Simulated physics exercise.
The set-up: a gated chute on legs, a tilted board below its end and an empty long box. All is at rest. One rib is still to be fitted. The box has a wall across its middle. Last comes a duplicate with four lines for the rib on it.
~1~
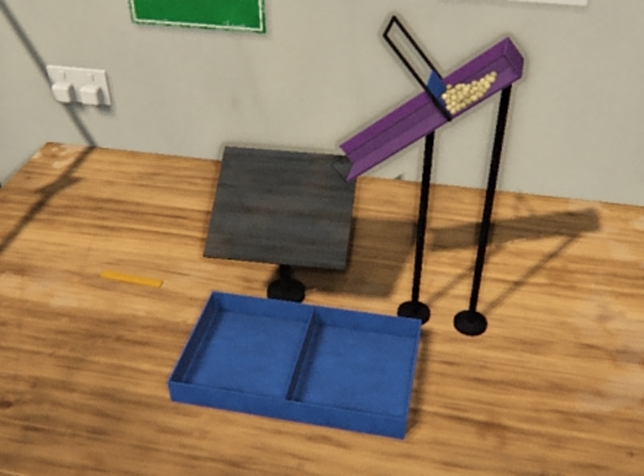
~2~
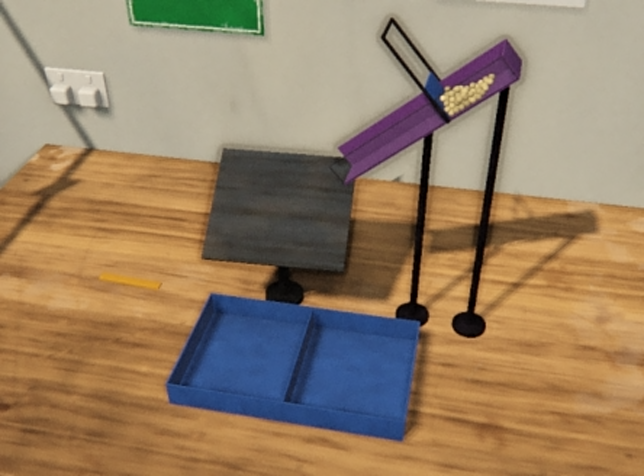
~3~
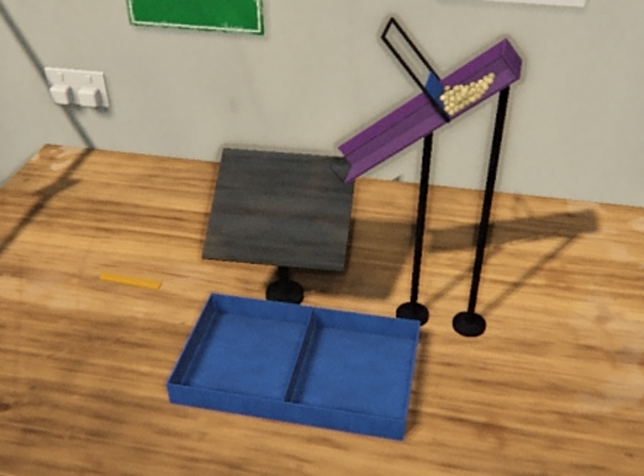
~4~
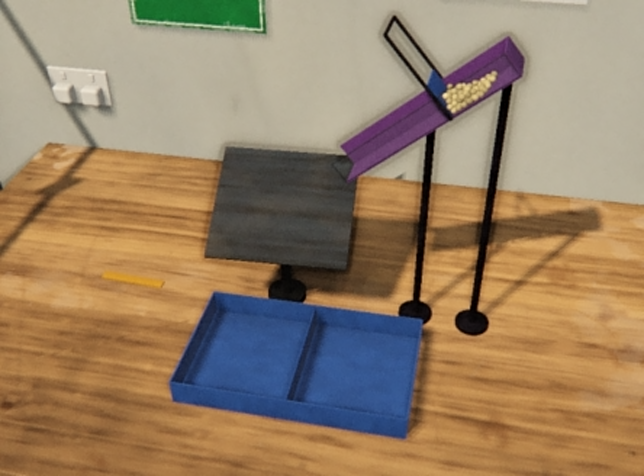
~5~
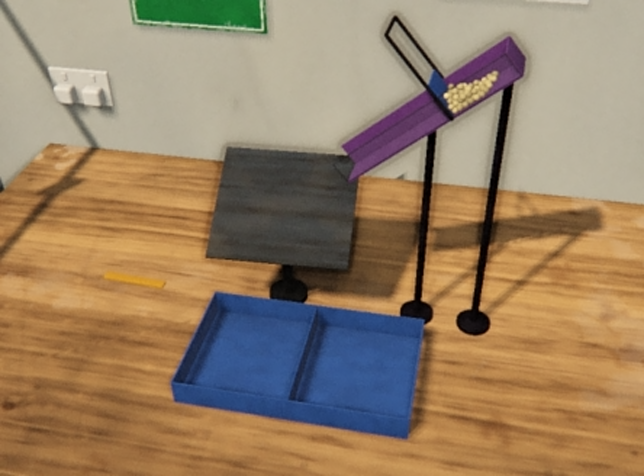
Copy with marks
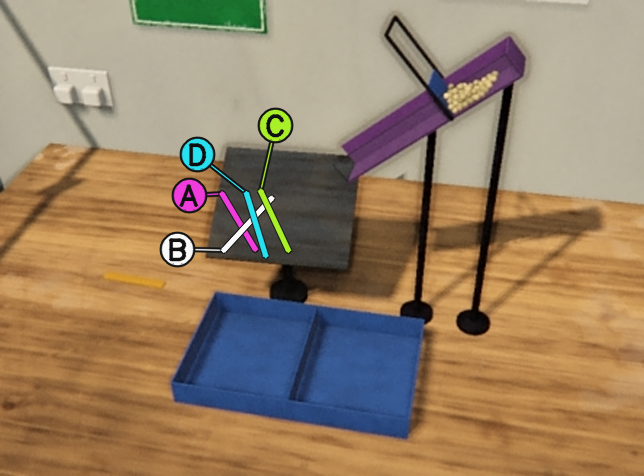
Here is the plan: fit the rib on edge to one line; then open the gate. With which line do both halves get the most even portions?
C.
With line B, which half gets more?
More lands on the left.
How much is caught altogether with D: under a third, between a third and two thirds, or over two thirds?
Over two thirds.
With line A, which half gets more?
The left half.
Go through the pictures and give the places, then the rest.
The first picture shows load behind the gate at (464, 92), soya beans; lip of the chute at (350, 173), sloping fairly steeply.
The second picture shows middle of the board at (281, 207), tilted fairly steeply; middle of its low edge at (271, 265); of its high edge at (290, 153).
The third picture shows front corners of the box at (167, 384) and (404, 422); front end of its middle wall at (282, 402); gate still shut at (431, 84).
The fourth picture shows middle of the load at (465, 91); lip at (351, 173).
The fifth picture shows middle of the load at (466, 91); lip at (352, 173).
On the marked copy, line A from (222, 193) to (255, 249); line B from (271, 198) to (223, 250); line C from (260, 191) to (288, 250); line D from (246, 193) to (265, 255).
Choosing A, of what is caught, nearly all in the left half, a stray few in the right.
Choosing B, of what is caught, nearly all in the left half, a stray few in the right.
Choosing C, of what is caught, about half in the left half, about half in the right.
Choosing D, of what is caught, nearly all in the left half, a stray few in the right.
